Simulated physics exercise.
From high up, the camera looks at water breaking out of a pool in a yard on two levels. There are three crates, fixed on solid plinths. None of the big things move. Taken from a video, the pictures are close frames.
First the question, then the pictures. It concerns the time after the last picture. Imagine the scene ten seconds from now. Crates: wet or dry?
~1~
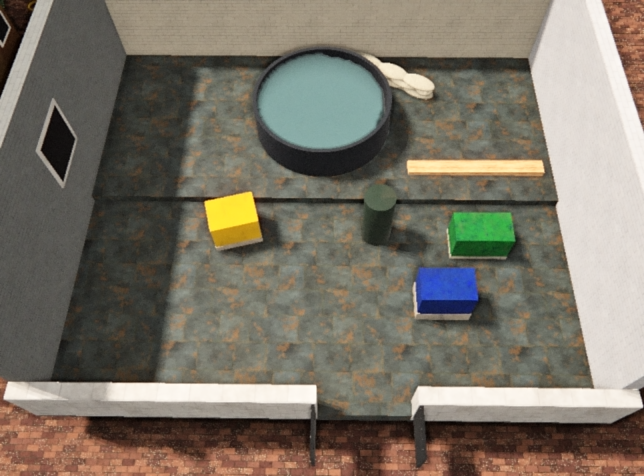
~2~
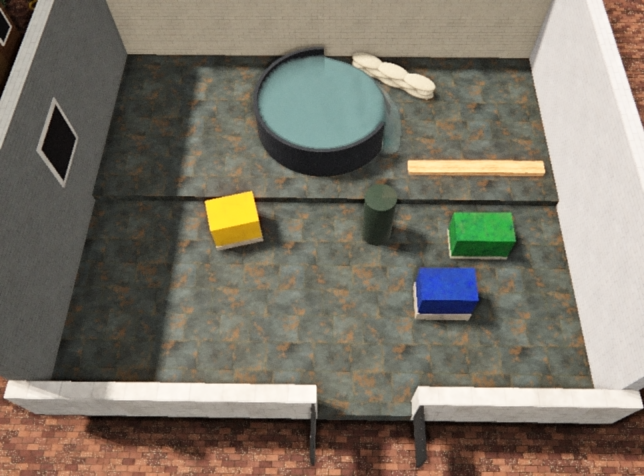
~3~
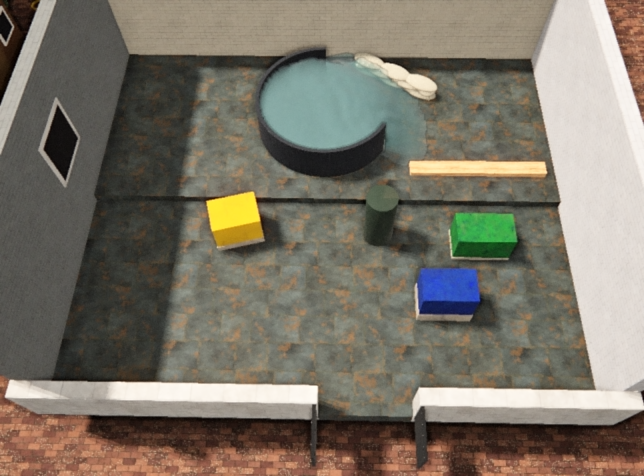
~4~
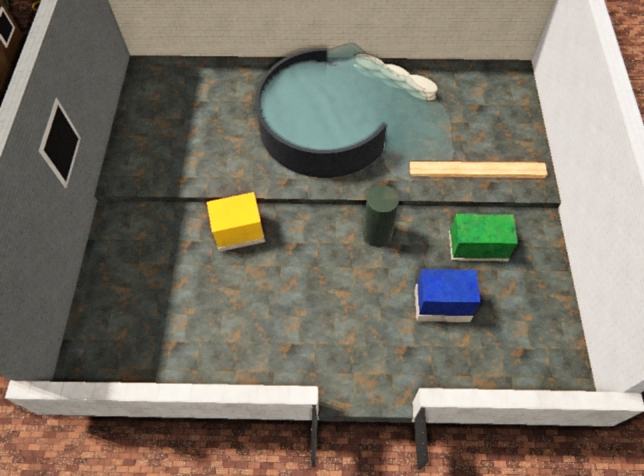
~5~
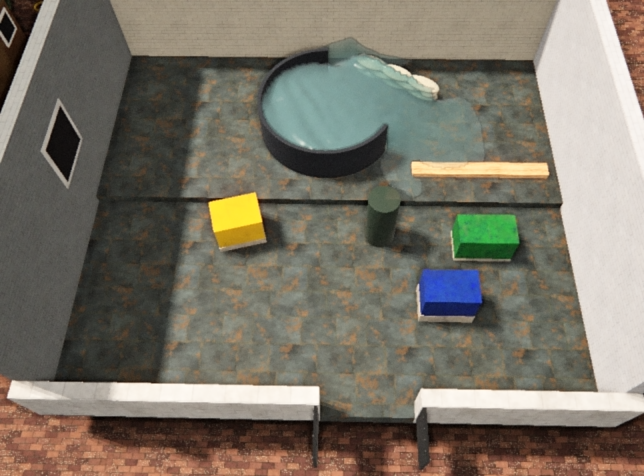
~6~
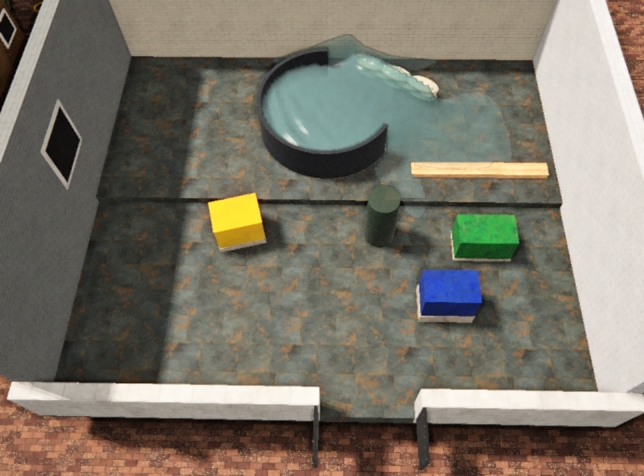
One by one: The yellow crate will not be reached; the green crate will be reached; the blue crate will not be reached.
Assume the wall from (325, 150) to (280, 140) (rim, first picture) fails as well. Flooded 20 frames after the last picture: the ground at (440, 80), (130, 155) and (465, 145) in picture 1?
In the order given, the spots are not soaked, not soaked and not soaked.
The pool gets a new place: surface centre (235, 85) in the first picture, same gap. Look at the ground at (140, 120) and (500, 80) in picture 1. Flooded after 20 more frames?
The first spot is wetted, while the second is wetted.
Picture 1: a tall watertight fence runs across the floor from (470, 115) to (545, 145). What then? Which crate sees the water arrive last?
That would be the yellow one.
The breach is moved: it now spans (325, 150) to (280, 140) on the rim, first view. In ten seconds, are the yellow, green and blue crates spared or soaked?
Yellow crate is reached; green crate is not reached; blue crate is not reached.
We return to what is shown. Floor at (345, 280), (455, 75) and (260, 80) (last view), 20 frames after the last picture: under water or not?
First spared, second inundated, third inundated.
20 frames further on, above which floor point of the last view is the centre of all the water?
That comes out near (408, 133).
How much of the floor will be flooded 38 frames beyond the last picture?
I'd say 75 per cent.
A moment on, water covers 20 % of the floor; the yellow crate not reached, the green crate not reached, the blue crate not reached.
Next, water covers 35 % of the floor; the yellow crate not reached, the green crate water round its plinth, the blue crate water round its plinth.
Then, water covers 45 % of the floor; the yellow crate not reached, the green crate water round its plinth, the blue crate water round its plinth.
Later, water covers 75 % of the floor; the yellow crate water round its plinth, the green crate water round its plinth, the blue crate water round its plinth.
In the end, water covers 90 % of the floor; the yellow crate stayed above the water, the green crate was topped, the blue crate stayed above the water.
